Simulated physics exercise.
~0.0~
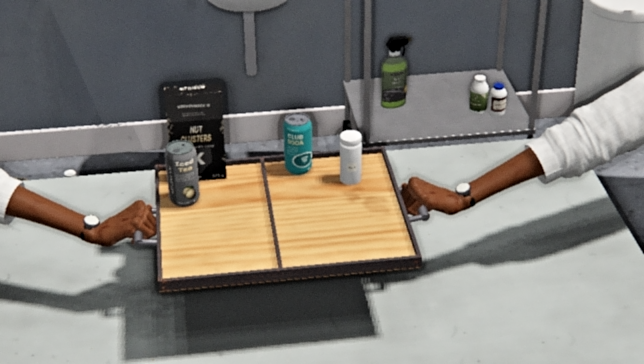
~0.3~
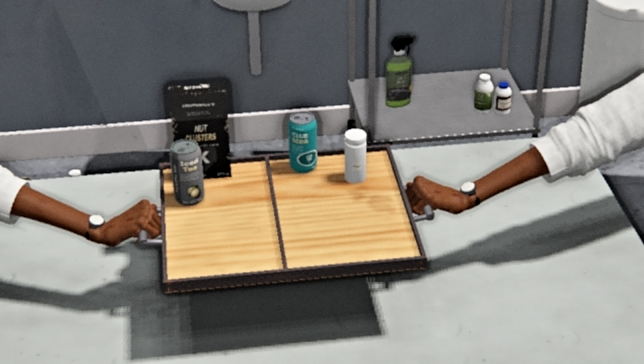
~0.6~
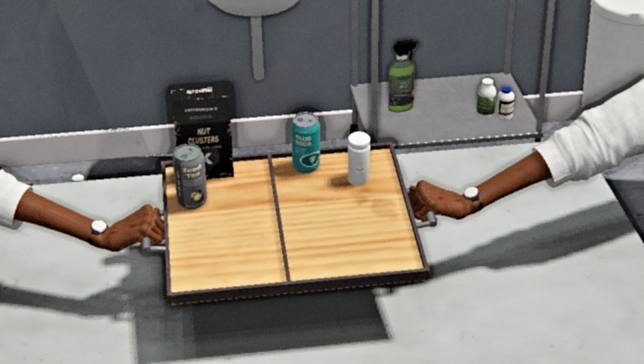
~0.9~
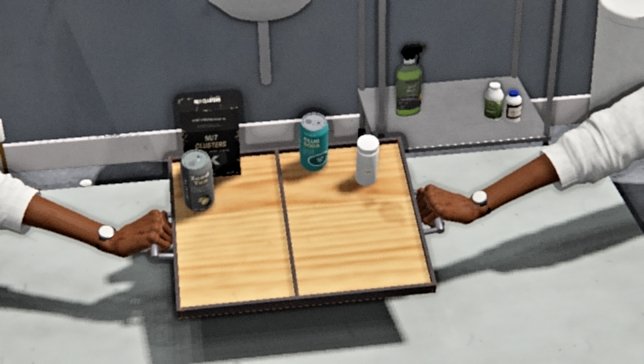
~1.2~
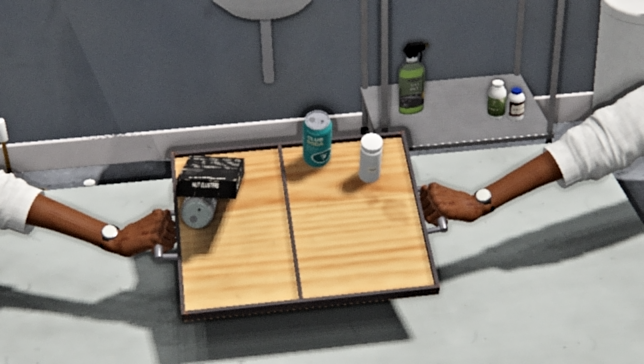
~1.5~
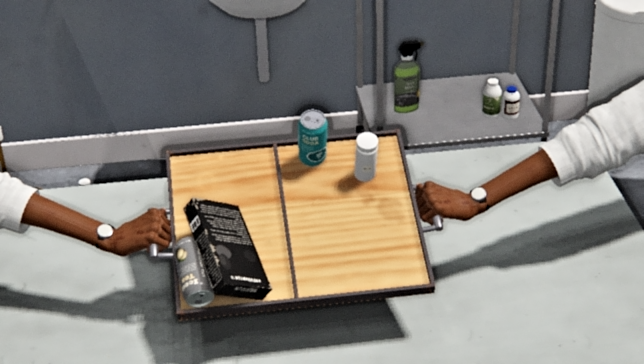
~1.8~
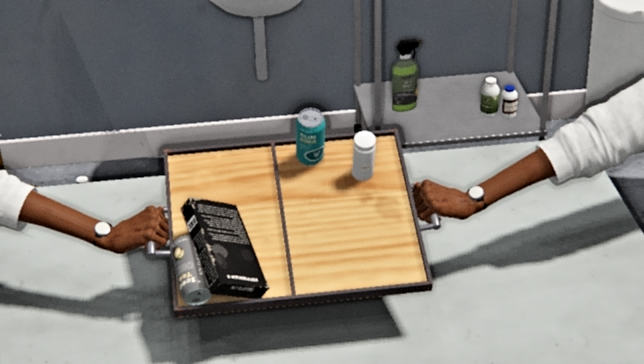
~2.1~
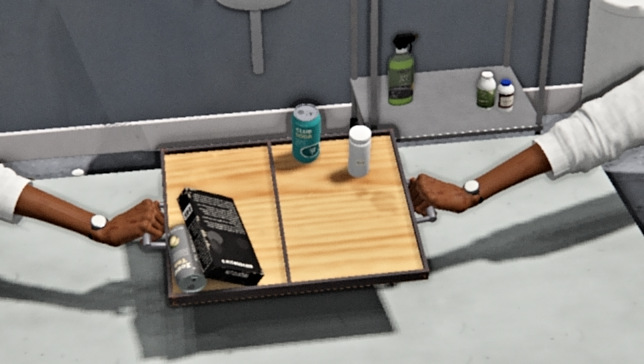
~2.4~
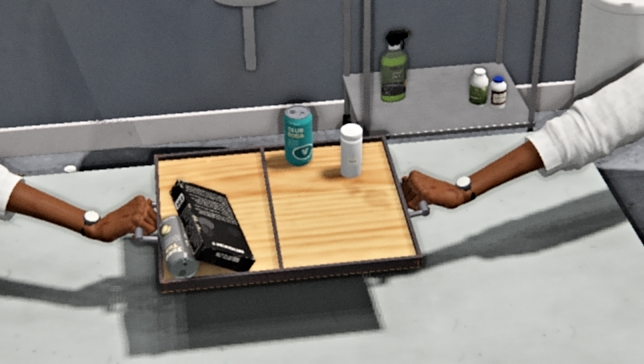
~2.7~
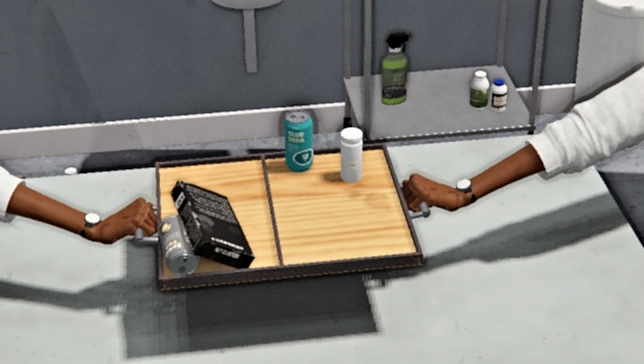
Tray held by two hands tipping towards the viewer, black packet and grey can toppling and sliding nearer, then levelling, both still lying.
